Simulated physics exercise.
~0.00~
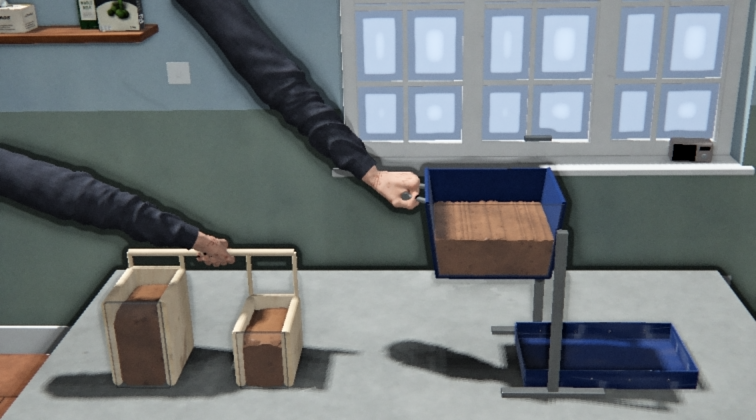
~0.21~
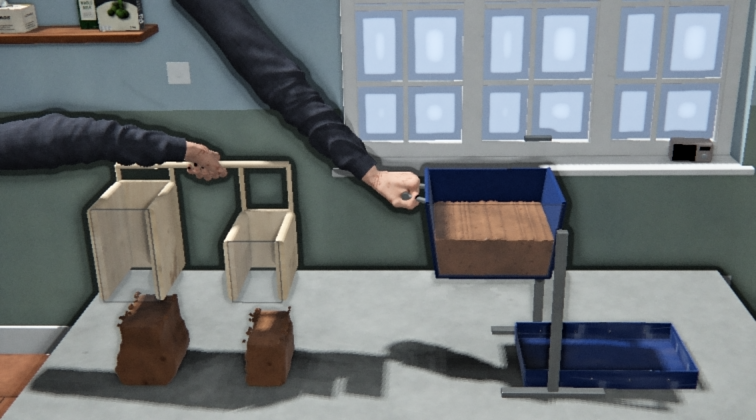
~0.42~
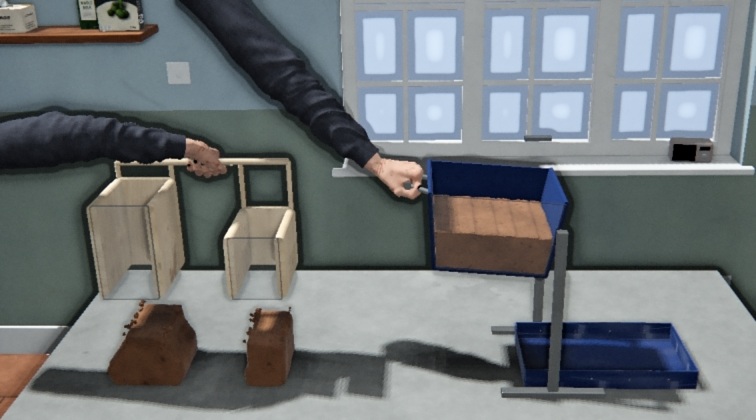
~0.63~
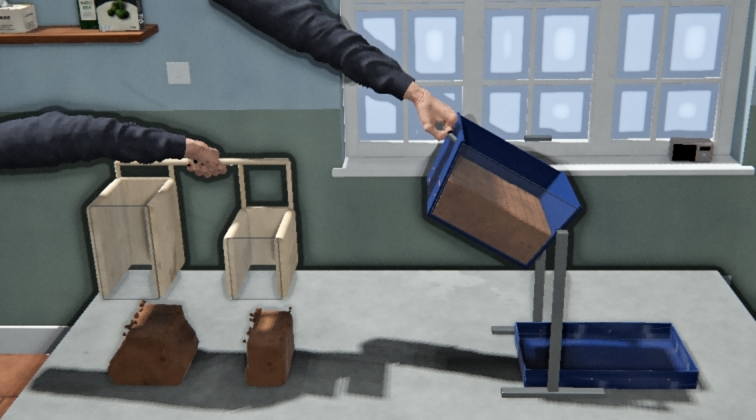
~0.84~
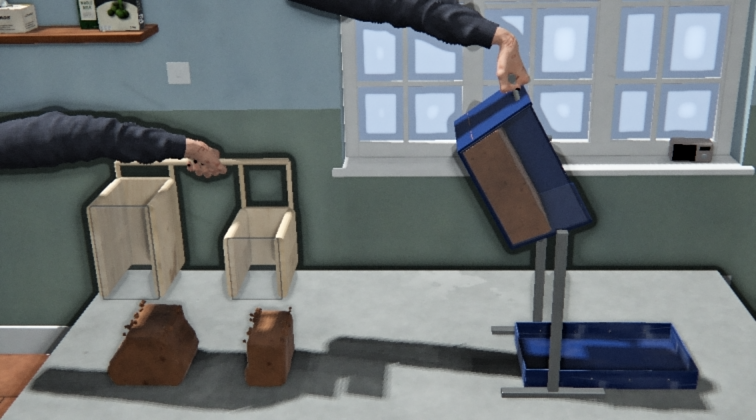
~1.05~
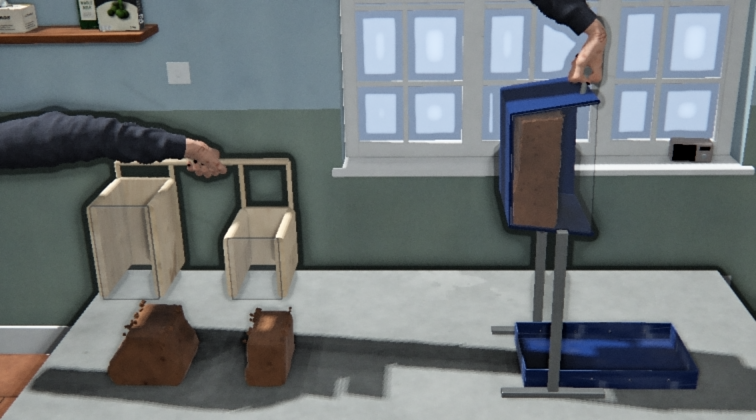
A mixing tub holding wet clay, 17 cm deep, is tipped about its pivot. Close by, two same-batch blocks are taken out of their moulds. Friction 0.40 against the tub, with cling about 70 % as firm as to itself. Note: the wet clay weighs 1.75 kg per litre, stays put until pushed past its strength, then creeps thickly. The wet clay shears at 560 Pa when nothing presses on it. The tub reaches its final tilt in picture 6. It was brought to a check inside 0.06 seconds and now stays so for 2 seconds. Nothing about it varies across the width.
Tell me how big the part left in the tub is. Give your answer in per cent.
I would say about 50 percent.
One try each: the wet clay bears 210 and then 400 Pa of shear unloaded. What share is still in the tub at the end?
First 40 %, second 45 %.
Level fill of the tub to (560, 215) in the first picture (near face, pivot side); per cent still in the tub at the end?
It would come to roughly 40 percent.
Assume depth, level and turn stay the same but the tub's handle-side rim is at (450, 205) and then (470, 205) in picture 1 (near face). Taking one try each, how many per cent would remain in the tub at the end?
First try about 60 per cent, second around 65 per cent.
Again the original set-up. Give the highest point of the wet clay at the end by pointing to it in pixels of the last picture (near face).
The highest point sits at around (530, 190).
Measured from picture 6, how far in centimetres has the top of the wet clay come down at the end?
16 cm or so.
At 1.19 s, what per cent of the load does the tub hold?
Tub contents: Around 100 %.
By 1.19 s, the tub is at 89 degrees and holds 100 %.
By 1.36 s, the tub is at 89 degrees and holds 55 %.
By 1.53 s, the tub is at 89 degrees and holds 50 %.
By 1.70 s, the tub is at 89 degrees and holds 50 %.
By 3.05 s, at the end, the tub is at 89 degrees and holds 50 %.
